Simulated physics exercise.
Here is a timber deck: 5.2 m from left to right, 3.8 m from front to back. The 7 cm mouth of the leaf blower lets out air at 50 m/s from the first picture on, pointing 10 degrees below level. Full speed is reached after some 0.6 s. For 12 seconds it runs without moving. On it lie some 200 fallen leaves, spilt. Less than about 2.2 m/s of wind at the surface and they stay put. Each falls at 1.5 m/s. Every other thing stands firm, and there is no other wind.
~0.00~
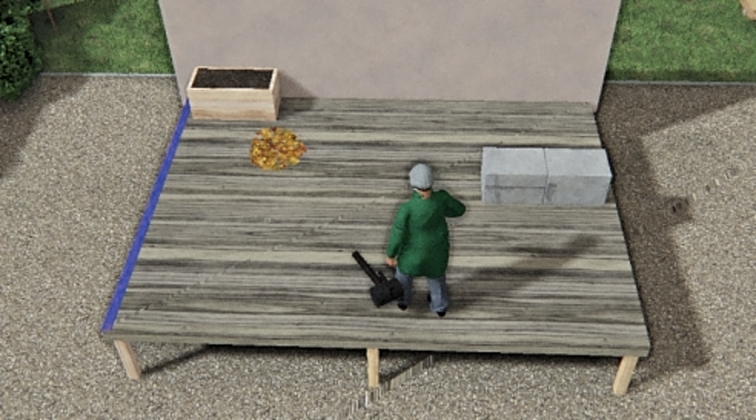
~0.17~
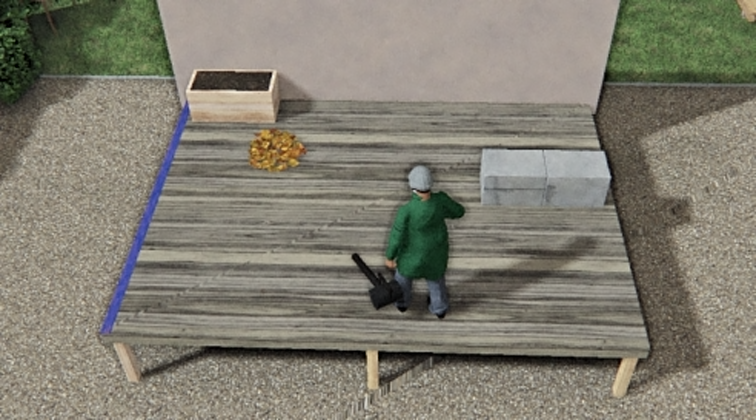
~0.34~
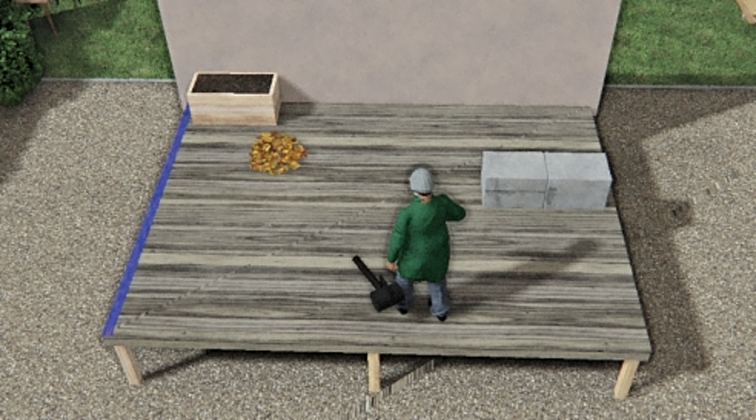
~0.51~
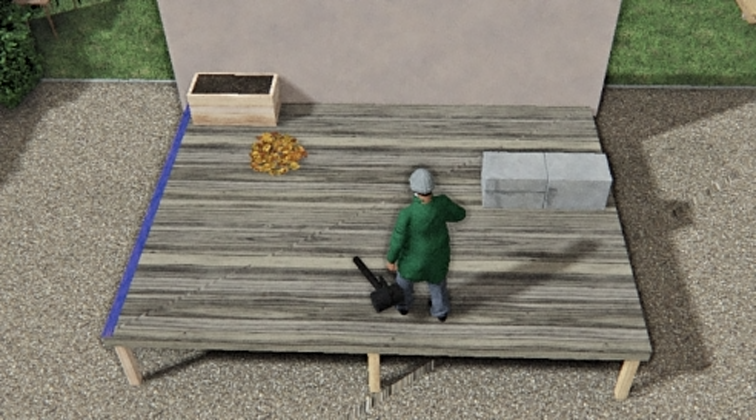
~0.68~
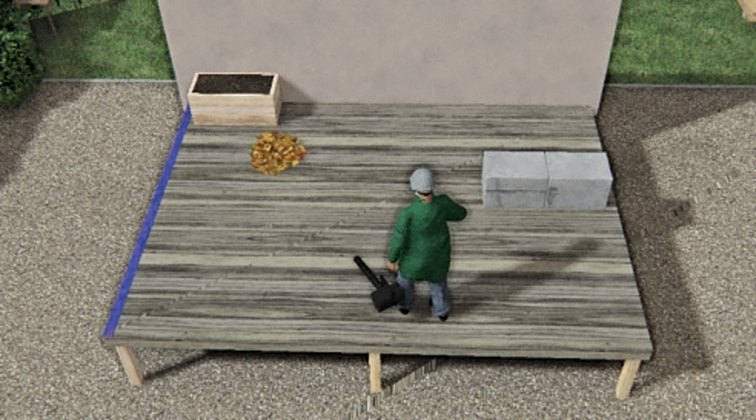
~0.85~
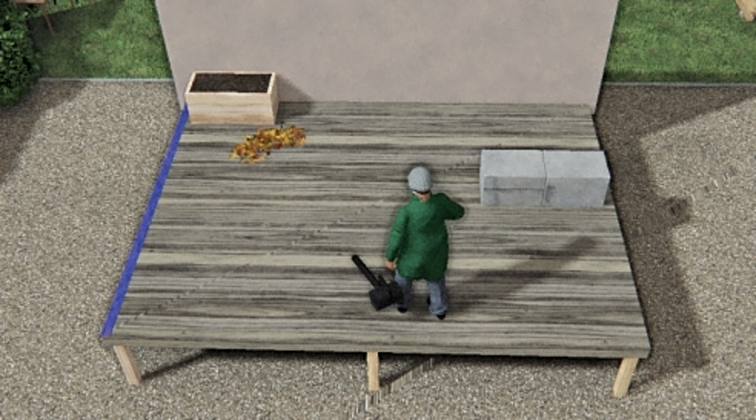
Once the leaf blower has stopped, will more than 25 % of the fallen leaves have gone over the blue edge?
The blower pushes more than a quarter past that edge.
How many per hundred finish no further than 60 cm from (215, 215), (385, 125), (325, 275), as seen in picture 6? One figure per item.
In order: About 0 %, then 15 %, then 0 %.
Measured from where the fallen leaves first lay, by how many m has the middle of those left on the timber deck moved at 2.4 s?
The middle has shifted by around 1.0 m.
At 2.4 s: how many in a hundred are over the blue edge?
About 70 per cent.
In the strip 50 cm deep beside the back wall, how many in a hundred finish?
25 %.
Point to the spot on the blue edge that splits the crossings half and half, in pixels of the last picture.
I'd point to somewhere near (175, 131).
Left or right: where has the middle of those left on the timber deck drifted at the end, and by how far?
I'd say a right-hand move of around 1.0 m.
After 2.4 s the count stands so, 74 % are over the blue edge; the middle of those still in play is near (285, 99).
After 3.8 s the count stands so, 74 % are over the blue edge; the middle of those still in play is near (291, 101).
After 6.6 s the count stands so, 74 % are over the blue edge; the middle of those still in play is near (316, 101).
After 12.0 s, at the end, 74 % are over the blue edge; the middle of those still in play is near (355, 101).
